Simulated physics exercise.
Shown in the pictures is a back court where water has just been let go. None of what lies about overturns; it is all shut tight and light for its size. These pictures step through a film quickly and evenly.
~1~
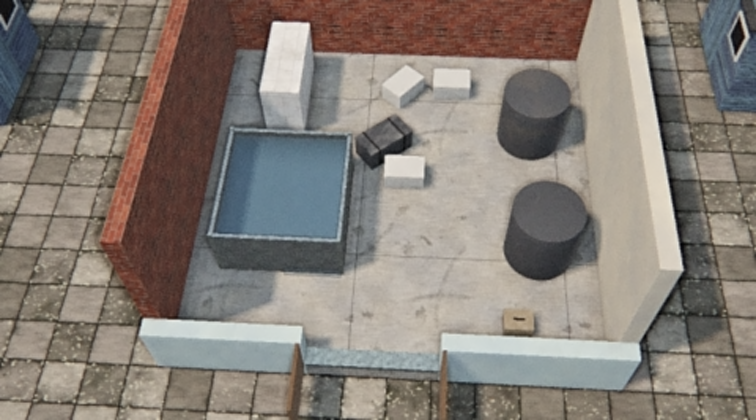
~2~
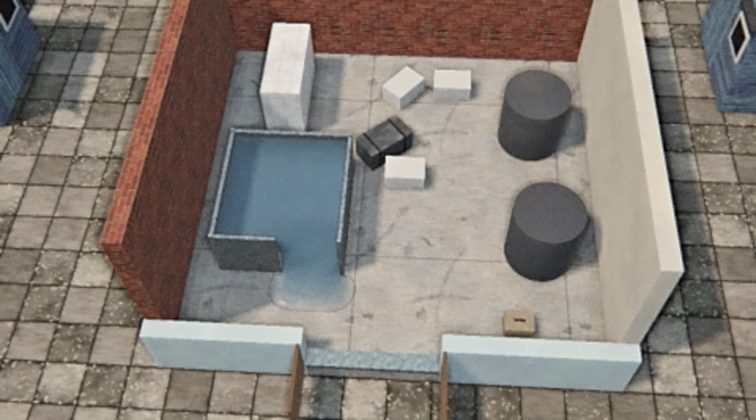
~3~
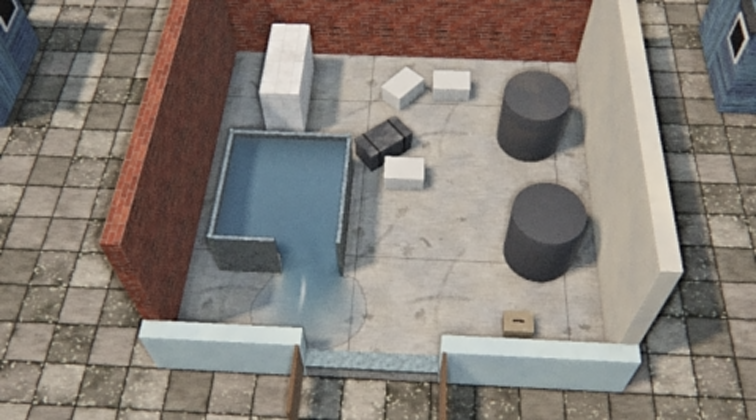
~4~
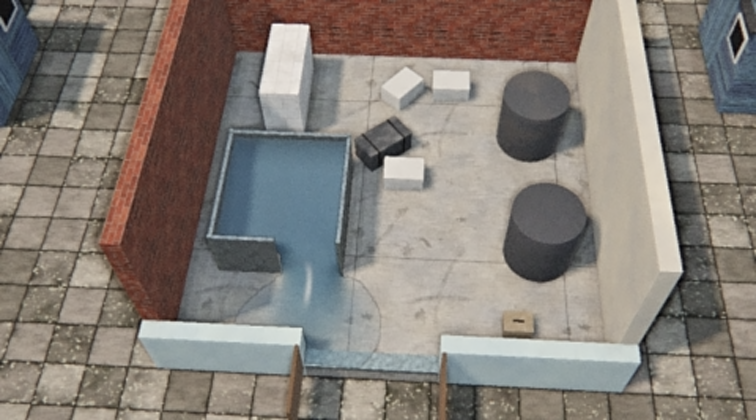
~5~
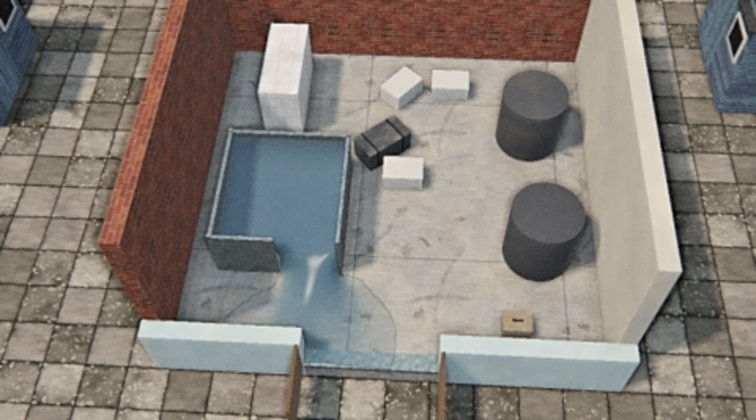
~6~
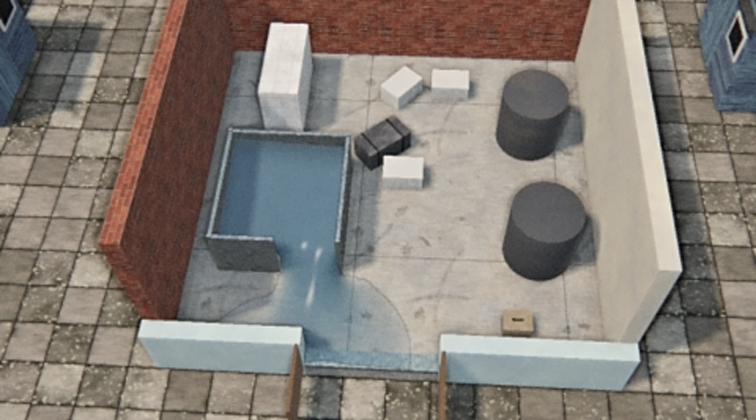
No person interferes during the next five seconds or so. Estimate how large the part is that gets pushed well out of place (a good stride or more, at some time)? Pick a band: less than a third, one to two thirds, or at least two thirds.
The fraction is less than a third of them.
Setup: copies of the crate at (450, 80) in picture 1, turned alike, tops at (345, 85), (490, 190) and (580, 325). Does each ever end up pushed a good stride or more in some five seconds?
In order: Hardly budges, hardly budges, then hardly budges.
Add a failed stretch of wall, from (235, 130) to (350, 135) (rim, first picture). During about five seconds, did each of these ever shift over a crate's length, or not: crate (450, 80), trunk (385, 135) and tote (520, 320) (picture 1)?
Lab note - in sequence: Made it that far; made it that far; never that far.
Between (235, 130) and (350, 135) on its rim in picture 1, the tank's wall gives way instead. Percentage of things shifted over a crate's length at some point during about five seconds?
About 60 per cent.
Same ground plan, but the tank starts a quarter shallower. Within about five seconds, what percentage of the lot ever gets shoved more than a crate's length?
Share: Close to 0 %.
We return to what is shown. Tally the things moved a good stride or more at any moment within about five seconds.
Total: 0.
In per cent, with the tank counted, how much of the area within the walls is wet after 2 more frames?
Reading: About 20 %.
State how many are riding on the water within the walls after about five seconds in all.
By my reckoning the number comes out at 0.
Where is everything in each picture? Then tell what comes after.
The first frame shows a trunk at (384, 134) rests on the ground; a tote at (519, 319) rests on the ground; 0 of 5 have shifted.
The second frame shows a trunk at (384, 135) rests on the ground; a tote at (520, 321), on the bottom; 0 of 5 have shifted.
The third frame shows a trunk at (383, 136) rests on the ground; a tote at (519, 321) rests on the ground; 0 of 5 have shifted.
The fourth frame shows a trunk at (383, 136) rests on the ground; a tote at (519, 321), on the bottom; 0 of 5 have shifted.
The fifth frame shows a trunk at (382, 135), on the bottom; a tote at (518, 321) rests on the ground; 0 of 5 have shifted.
The sixth frame shows a trunk at (382, 135) rests on the ground; a tote at (518, 320), on the bottom; 0 of 5 have shifted.
A moment on, 0 of 5 are well off their spots; 0 afloat.
Next, 0 of 5 are well off their spots; 0 afloat.
Later, 0 of 5 are well off their spots; 0 afloat.
In the end, 0 of 5 are well off their spots, and 0 have been at some point; 0 afloat.
